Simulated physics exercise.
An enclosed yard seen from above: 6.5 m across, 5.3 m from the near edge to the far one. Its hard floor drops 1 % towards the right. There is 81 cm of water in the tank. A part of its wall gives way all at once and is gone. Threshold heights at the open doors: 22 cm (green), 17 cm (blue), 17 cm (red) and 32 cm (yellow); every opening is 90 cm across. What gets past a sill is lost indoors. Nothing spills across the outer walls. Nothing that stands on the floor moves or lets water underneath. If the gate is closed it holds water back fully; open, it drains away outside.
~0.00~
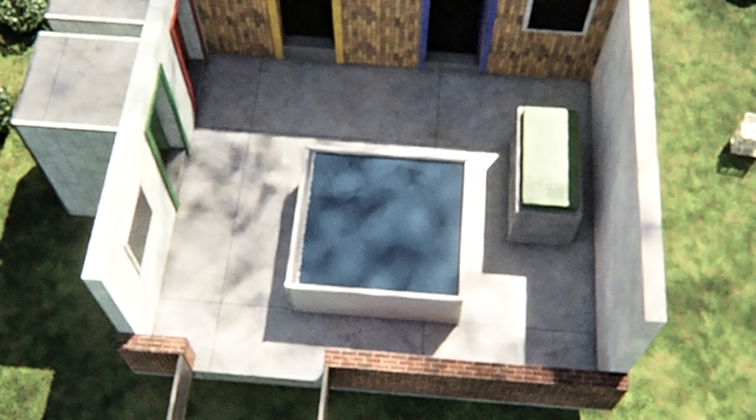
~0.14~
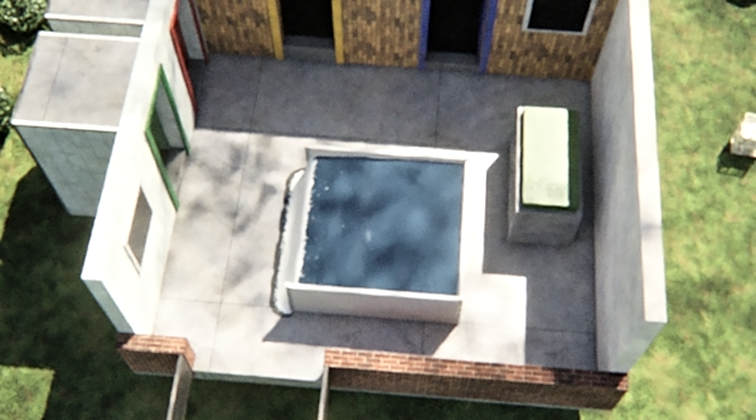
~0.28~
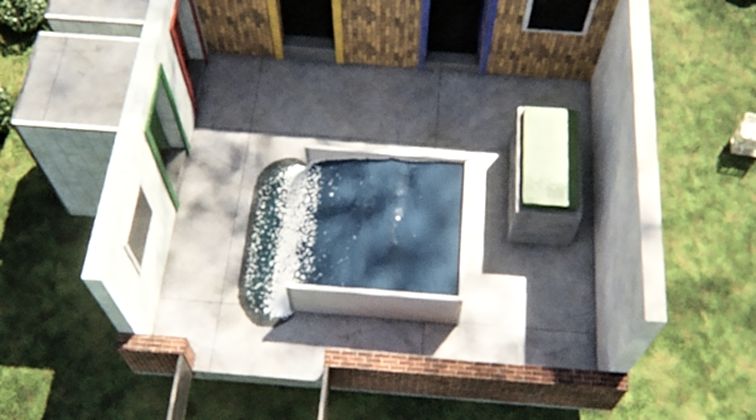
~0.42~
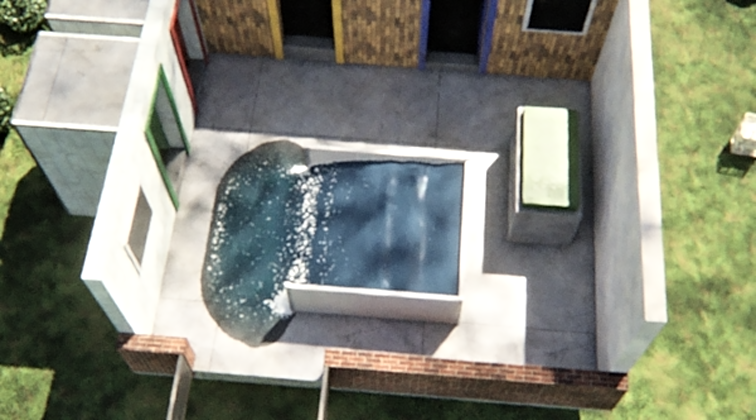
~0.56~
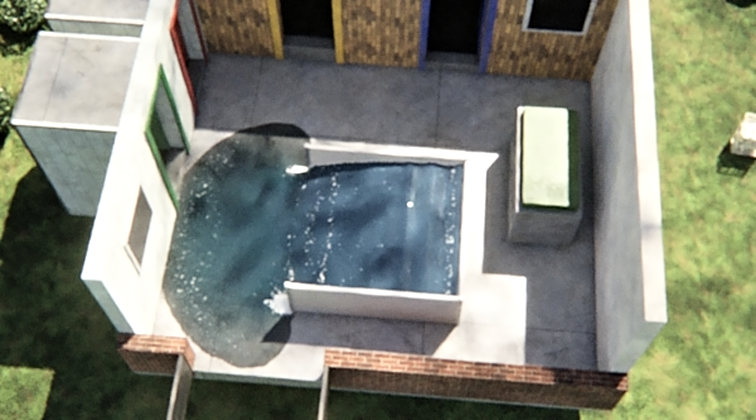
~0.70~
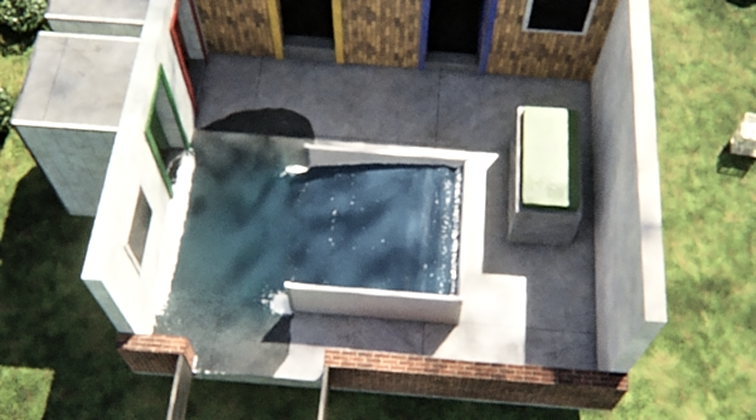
Walled yard seen from above, the left side of a raised water tank giving way and water spreading leftward across the paving.
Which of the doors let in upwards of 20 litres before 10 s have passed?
The water let in: At the green door it passes the limit; at the blue door it keeps below the limit; at the red door it passes the limit; at the yellow door it keeps below the limit.
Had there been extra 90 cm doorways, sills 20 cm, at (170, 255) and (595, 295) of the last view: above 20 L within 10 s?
In turn: Above, not over.
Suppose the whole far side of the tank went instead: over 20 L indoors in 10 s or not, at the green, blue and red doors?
Against that limit: Green below, blue past it, red over.
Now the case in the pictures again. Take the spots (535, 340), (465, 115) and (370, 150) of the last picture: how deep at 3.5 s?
In that order: 0, 4 and 2 cm.
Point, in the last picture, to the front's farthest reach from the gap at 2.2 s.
Near (209, 55).
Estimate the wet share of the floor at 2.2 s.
About 35 per cent.
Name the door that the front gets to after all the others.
The blue one.
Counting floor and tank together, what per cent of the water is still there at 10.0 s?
Roughly 68 in a hundred.
After 1.4 s water covers 30 % of the floor and is deepest (58 cm) near (149, 350); green door 45 cm at the sill, 60 L in, blue door not reached, red door 13 cm at the sill, 0 L in, yellow door not reached.
After 2.2 s water covers 35 % of the floor and is deepest (55 cm) near (149, 350); green door 42 cm at the sill, 164 L in, blue door not reached, red door 18 cm at the sill, 0 L in, yellow door 7 cm at the sill, 0 L in.
After 3.5 s water covers 70 % of the floor and is deepest (34 cm) near (207, 64); green door 24 cm at the sill, 231 L in, blue door 4 cm at the sill, 0 L in, red door 21 cm at the sill, 25 L in, yellow door 21 cm at the sill, 0 L in.
After 6.0 s water covers 95 % of the floor and is deepest (24 cm) near (583, 101); green door 8 cm at the sill, 235 L in, blue door 7 cm at the sill, 0 L in, red door 15 cm at the sill, 62 L in, yellow door 15 cm at the sill, 0 L in.
After 10.0 s water covers 100 % of the floor and is deepest (18 cm) near (589, 387); green door 8 cm at the sill, 235 L in, blue door 13 cm at the sill, 0 L in, red door 5 cm at the sill, 63 L in, yellow door 6 cm at the sill, 0 L in.
